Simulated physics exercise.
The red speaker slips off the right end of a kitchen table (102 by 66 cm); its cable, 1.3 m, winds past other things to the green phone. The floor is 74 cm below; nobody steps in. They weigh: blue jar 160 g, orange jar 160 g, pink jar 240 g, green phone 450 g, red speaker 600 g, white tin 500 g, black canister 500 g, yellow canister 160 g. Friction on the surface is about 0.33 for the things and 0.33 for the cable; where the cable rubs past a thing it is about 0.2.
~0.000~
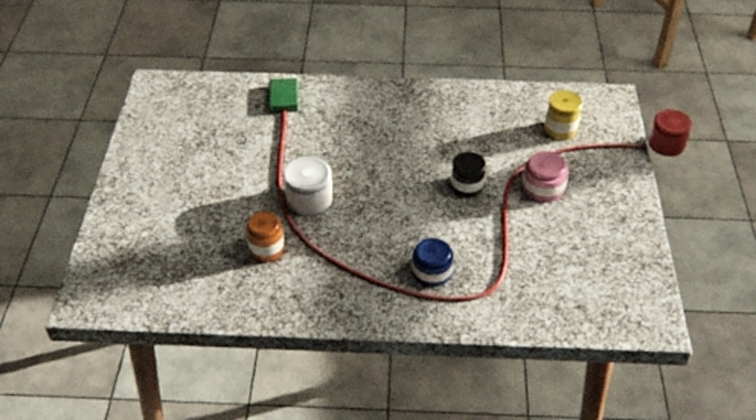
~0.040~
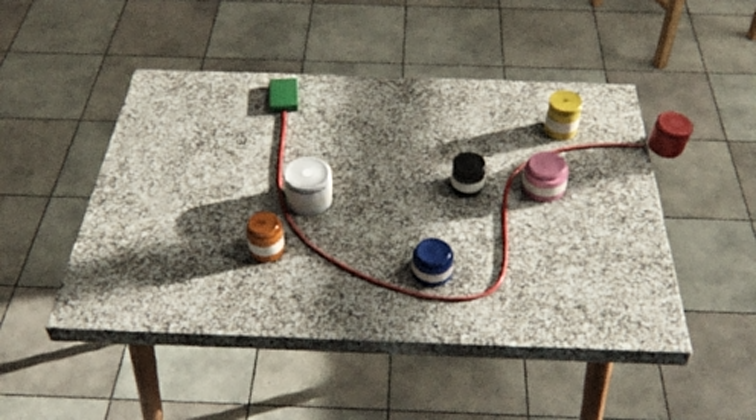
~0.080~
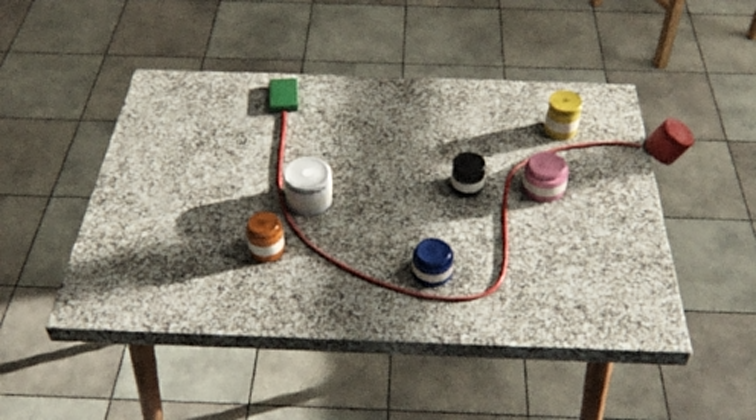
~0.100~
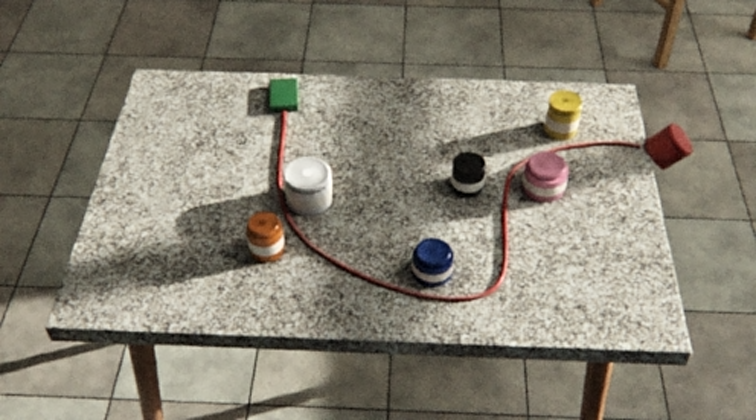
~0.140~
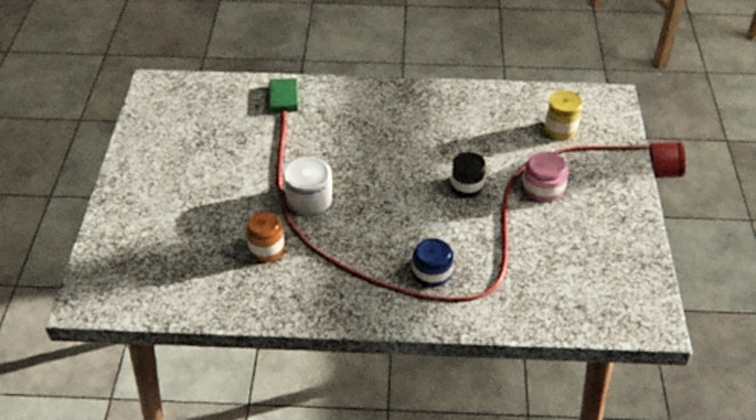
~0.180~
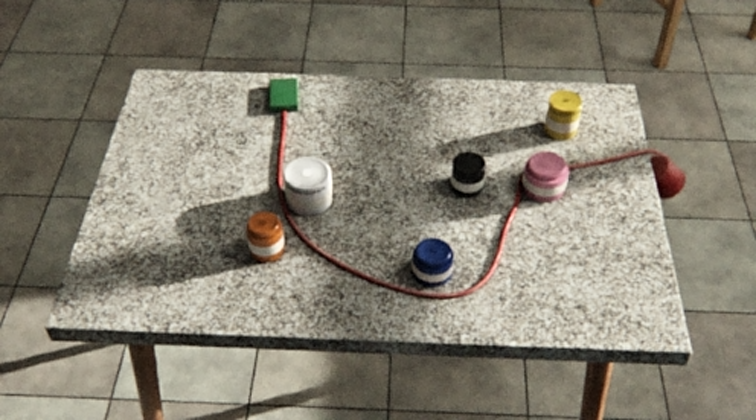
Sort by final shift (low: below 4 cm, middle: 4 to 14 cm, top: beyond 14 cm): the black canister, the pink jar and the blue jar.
The black canister barely shifts, the pink jar moves a moderate way, the blue jar travels a long way.
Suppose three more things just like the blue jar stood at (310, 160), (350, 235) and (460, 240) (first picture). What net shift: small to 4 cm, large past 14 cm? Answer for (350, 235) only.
There: Large.
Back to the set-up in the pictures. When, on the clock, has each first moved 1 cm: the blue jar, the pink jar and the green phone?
Blue jar 0.24 s, pink jar 0.26 s, green phone 0.40 s.
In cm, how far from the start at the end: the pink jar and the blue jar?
Pink jar 8 cm, blue jar over the edge.
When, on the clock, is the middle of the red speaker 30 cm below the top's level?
That is: 0.32 s.
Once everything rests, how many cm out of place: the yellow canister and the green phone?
Yellow canister 0 cm, green phone 20 cm.
At 0.4 s, the cable's tail end at (286, 121); blue jar 28 cm off its start, pink jar 7 cm off its start, red speaker over the edge.
At 0.7 s, the cable's tail end at (321, 140); blue jar 55 cm off its start, pink jar 8 cm off its start, white tin 18 cm off its start.
At 0.9 s, the cable's tail end at (366, 149); blue jar over the edge, pink jar 8 cm off its start at (580, 187), black canister 1 cm off its start at (471, 159).
At 1.2 s, the cable's tail end at (366, 149); blue jar over the edge, pink jar 8 cm off its start, black canister 1 cm off its start.
At 2.4 s, the cable's tail end at (366, 149); blue jar over the edge, pink jar 8 cm off its start at (580, 187), black canister 1 cm off its start at (471, 159), green phone 21 cm off its start at (343, 150).
